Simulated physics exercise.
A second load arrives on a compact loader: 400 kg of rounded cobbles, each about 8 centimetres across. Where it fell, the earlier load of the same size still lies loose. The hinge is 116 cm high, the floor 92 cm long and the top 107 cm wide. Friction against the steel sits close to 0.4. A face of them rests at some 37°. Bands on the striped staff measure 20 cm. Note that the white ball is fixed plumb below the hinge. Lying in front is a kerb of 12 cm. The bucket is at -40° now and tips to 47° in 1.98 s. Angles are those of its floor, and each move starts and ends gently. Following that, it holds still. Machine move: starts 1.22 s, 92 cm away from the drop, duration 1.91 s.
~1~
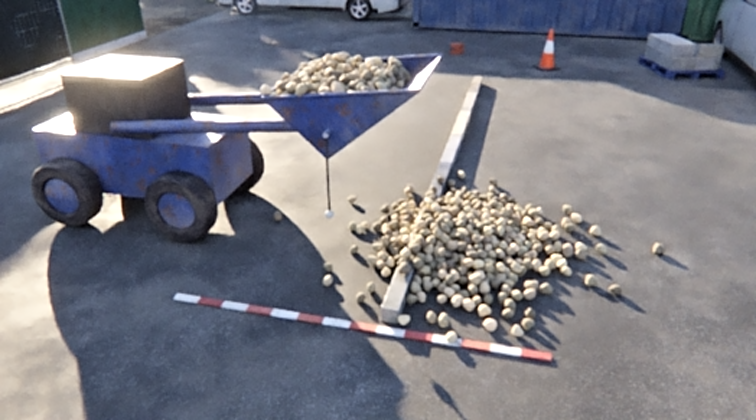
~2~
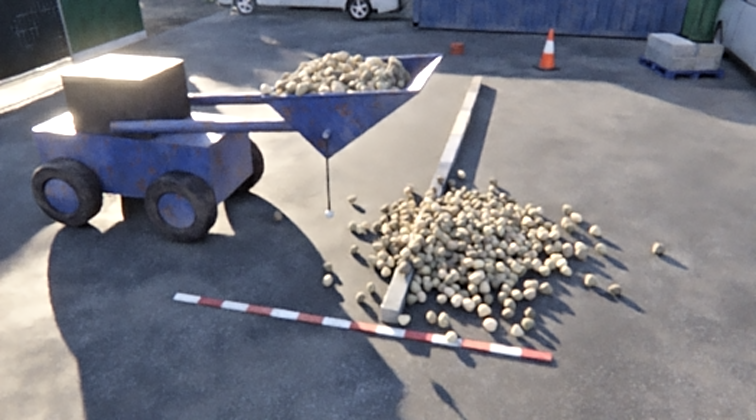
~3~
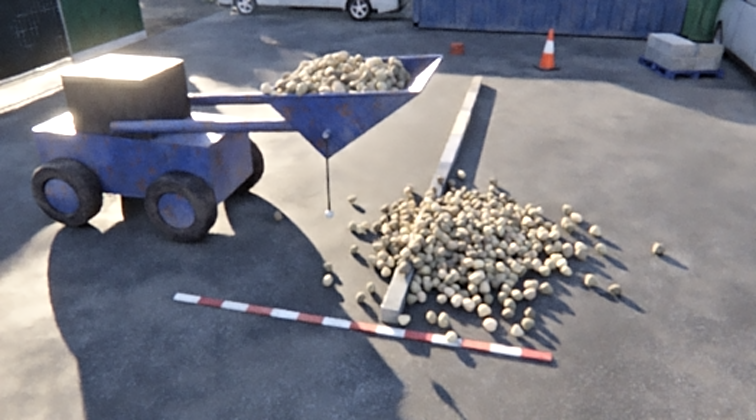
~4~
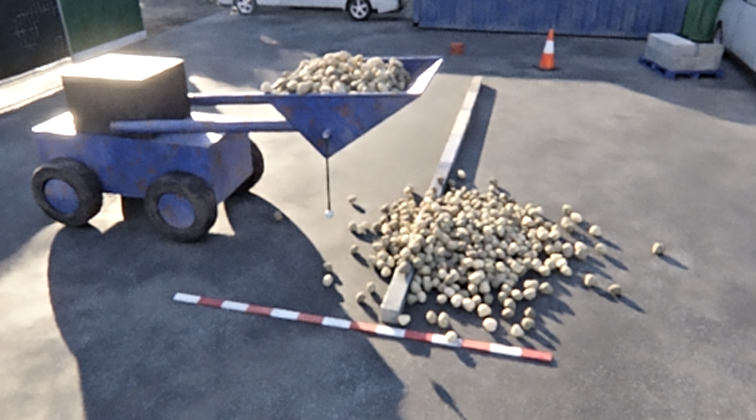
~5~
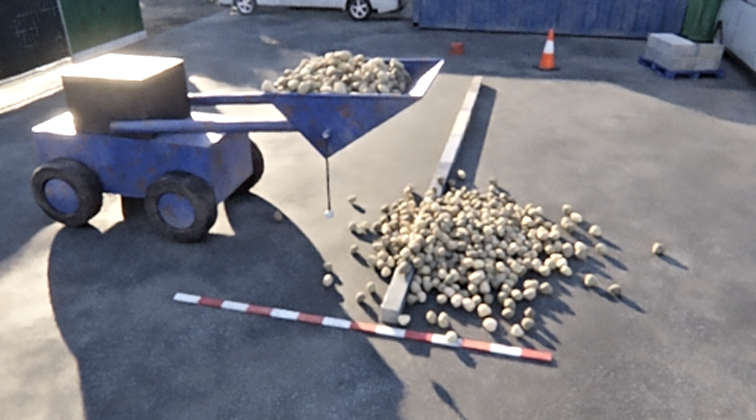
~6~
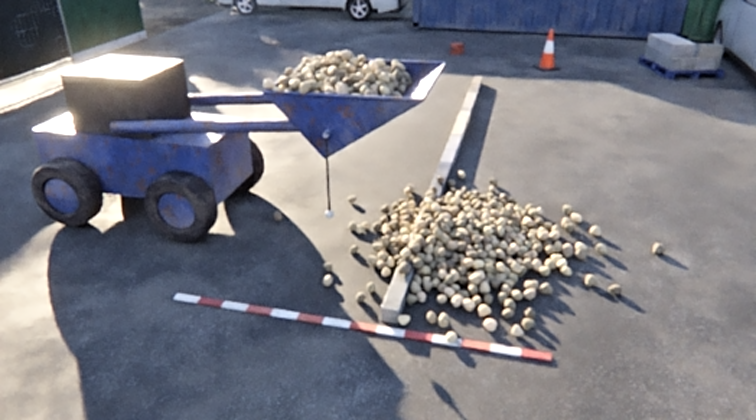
A blue wheeled loader tilts its raised bucket of round stones very slightly beside a loose pile.
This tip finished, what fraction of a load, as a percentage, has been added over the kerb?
About 31 per cent of a load.
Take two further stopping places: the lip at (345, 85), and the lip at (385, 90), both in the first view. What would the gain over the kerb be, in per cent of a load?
First place: Roughly 0 %; second place: Roughly 10 %.
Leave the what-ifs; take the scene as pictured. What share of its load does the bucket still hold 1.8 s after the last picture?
Roughly 0 per cent is still inside.
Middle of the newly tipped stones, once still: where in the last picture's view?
They come to rest centred about (401, 225).
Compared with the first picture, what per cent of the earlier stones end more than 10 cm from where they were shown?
Around 10 in a hundred.
Then, 1.2 s after the last picture the floor is at 33°; in per cent of one load, 87 in the bucket, 26 on this side of the kerb, 87 over the kerb; the foremost stones are at (600, 251).
Then, 1.8 s after the last picture the floor is at 47°; in per cent of one load, 1 in the bucket, 85 on this side of the kerb, 114 over the kerb; the foremost stones are at (600, 251).
Then, 3.3 s after the last picture the floor is at 47°; in per cent of one load, 0 in the bucket, 86 on this side of the kerb, 114 over the kerb; the foremost stones are at (600, 251).
Then, 5.9 s after the last picture the floor is at 47°; in per cent of one load, 0 in the bucket, 86 on this side of the kerb, 114 over the kerb; the foremost stones are at (600, 251). Net gain over the kerb, 31.
